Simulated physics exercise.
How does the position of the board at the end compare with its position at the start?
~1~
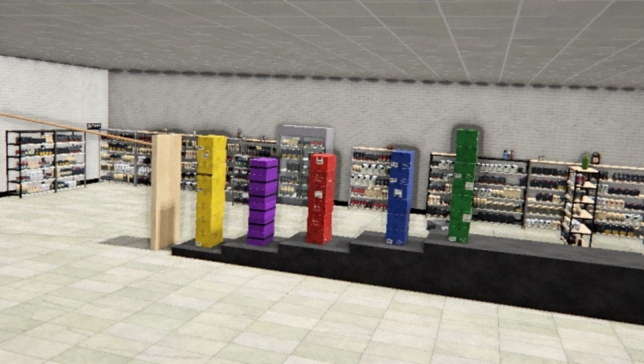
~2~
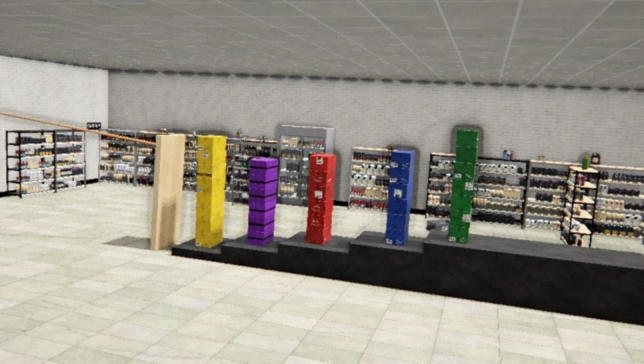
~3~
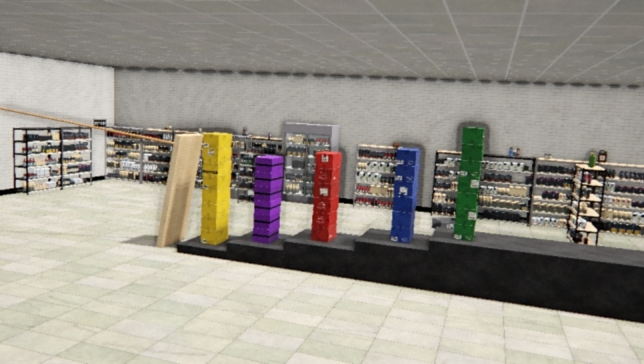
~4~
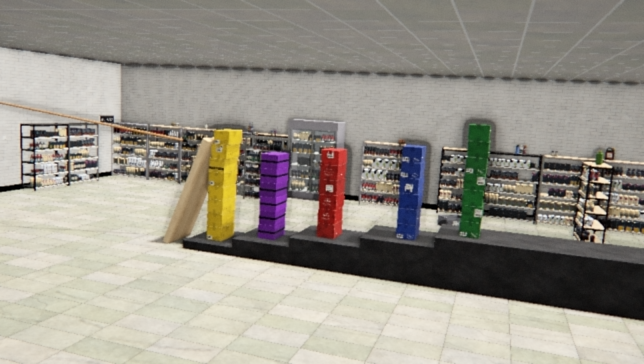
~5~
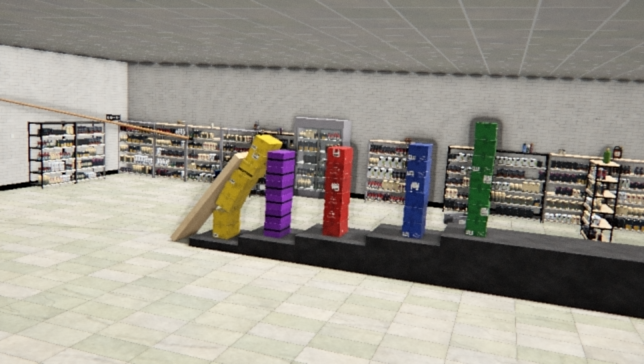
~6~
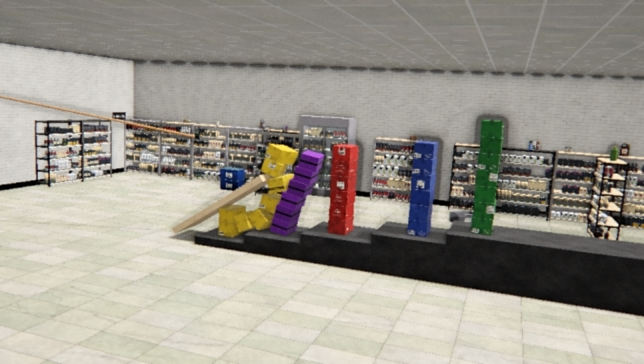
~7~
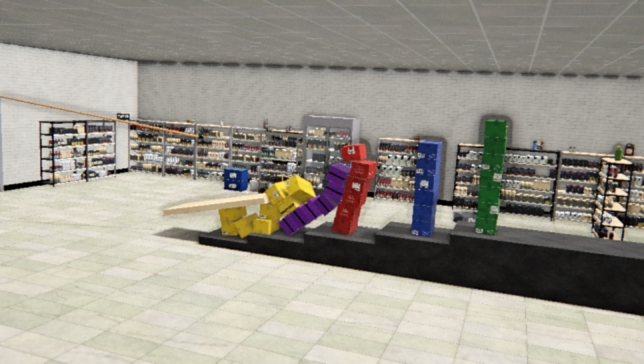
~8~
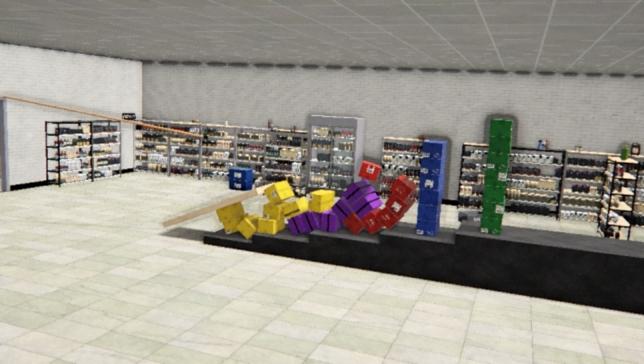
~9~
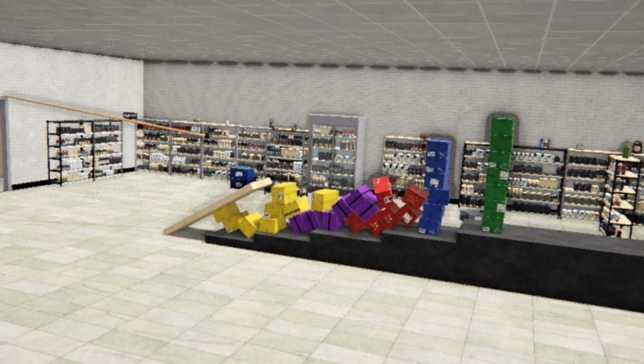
At the start the board stands upright beside the yellow pile, and at the end it is leaning at a low slant against the fallen yellow cartons.
